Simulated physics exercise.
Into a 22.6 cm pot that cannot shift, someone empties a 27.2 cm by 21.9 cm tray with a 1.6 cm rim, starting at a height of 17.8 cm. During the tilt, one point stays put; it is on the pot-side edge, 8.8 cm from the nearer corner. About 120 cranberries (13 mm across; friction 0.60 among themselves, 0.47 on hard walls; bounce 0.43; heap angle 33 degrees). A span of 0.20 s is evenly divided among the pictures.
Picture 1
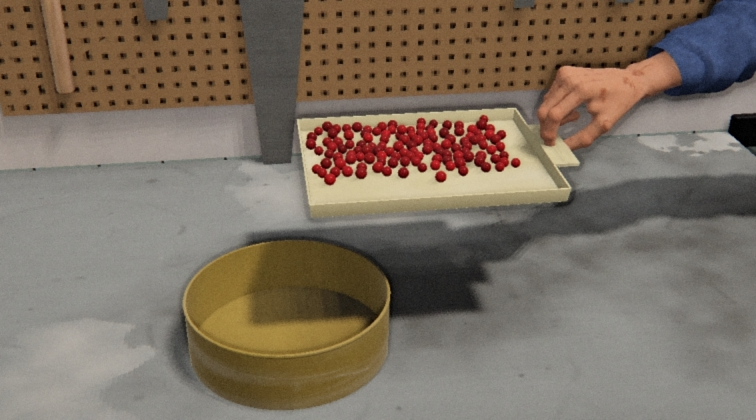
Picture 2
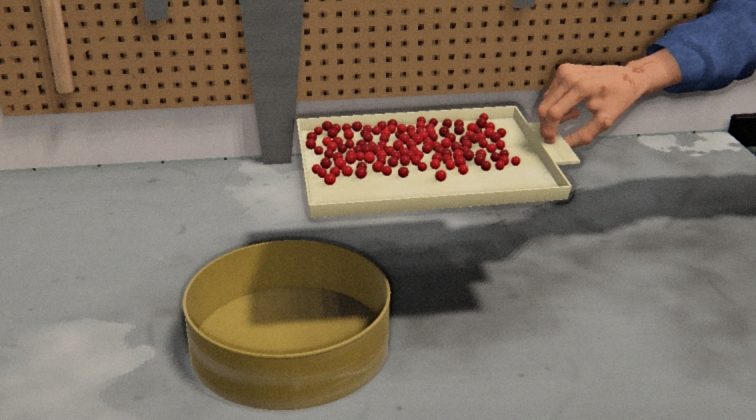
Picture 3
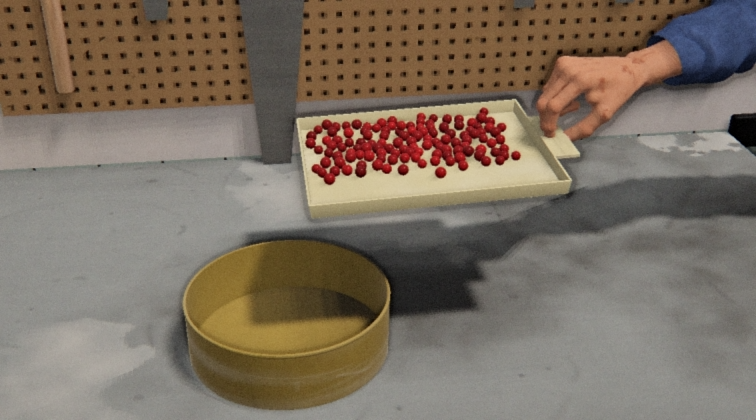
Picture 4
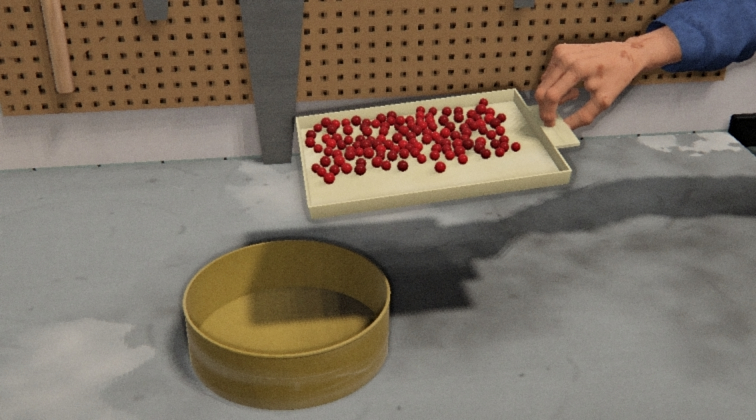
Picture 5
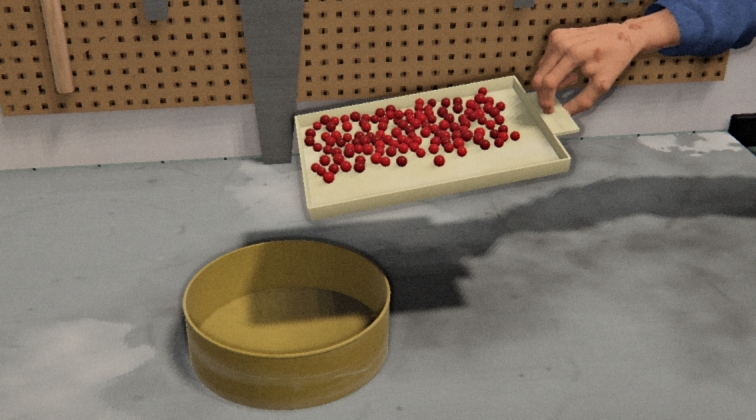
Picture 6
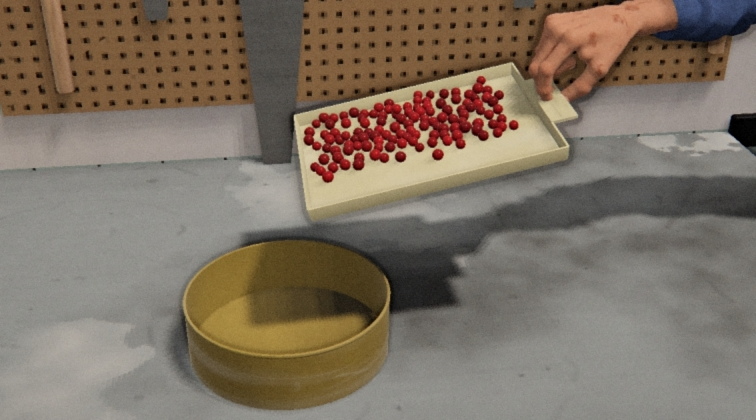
A hand in a blue sleeve held a shallow cream tray of red berries above a gray surface, then slowly raised its right end, tilting it slightly leftward near a round tan pot.
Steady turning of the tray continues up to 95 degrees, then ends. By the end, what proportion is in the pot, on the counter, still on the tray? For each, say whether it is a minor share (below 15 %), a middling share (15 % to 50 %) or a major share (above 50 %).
In the end pot: Over half the load; counter: A modest amount; tray: Very little.
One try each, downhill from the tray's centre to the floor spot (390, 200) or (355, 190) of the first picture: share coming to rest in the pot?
The share comes to roughly 75 in a hundred, then roughly 100 in a hundred.
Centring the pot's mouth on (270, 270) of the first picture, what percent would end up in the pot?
I'd put it at around 95 per cent.
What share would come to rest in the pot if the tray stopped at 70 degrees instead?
Around 5 in a hundred.
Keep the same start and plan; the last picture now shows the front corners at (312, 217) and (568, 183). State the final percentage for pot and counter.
That works out as pot 70 and counter 30.
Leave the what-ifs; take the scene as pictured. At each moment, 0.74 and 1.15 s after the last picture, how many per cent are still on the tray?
In turn: 95, 30.
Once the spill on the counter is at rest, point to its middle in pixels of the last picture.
Around (223, 275).
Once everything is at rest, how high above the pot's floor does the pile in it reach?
Measured height: Approx. 2.0 cm.
Then, 0.44 s after the last picture, tilt 52 degrees; the tray holds 100 %, the pot 0 %.
Then, 0.74 s after the last picture, tilt 78 degrees; the tray holds 95 %, the pot 5 %.
Then, 1.15 s after the last picture, tilt 95 degrees; the tray holds 30 %, the pot 10 %.
In the end, pot 75 %, counter 25 %, tray 0 %.
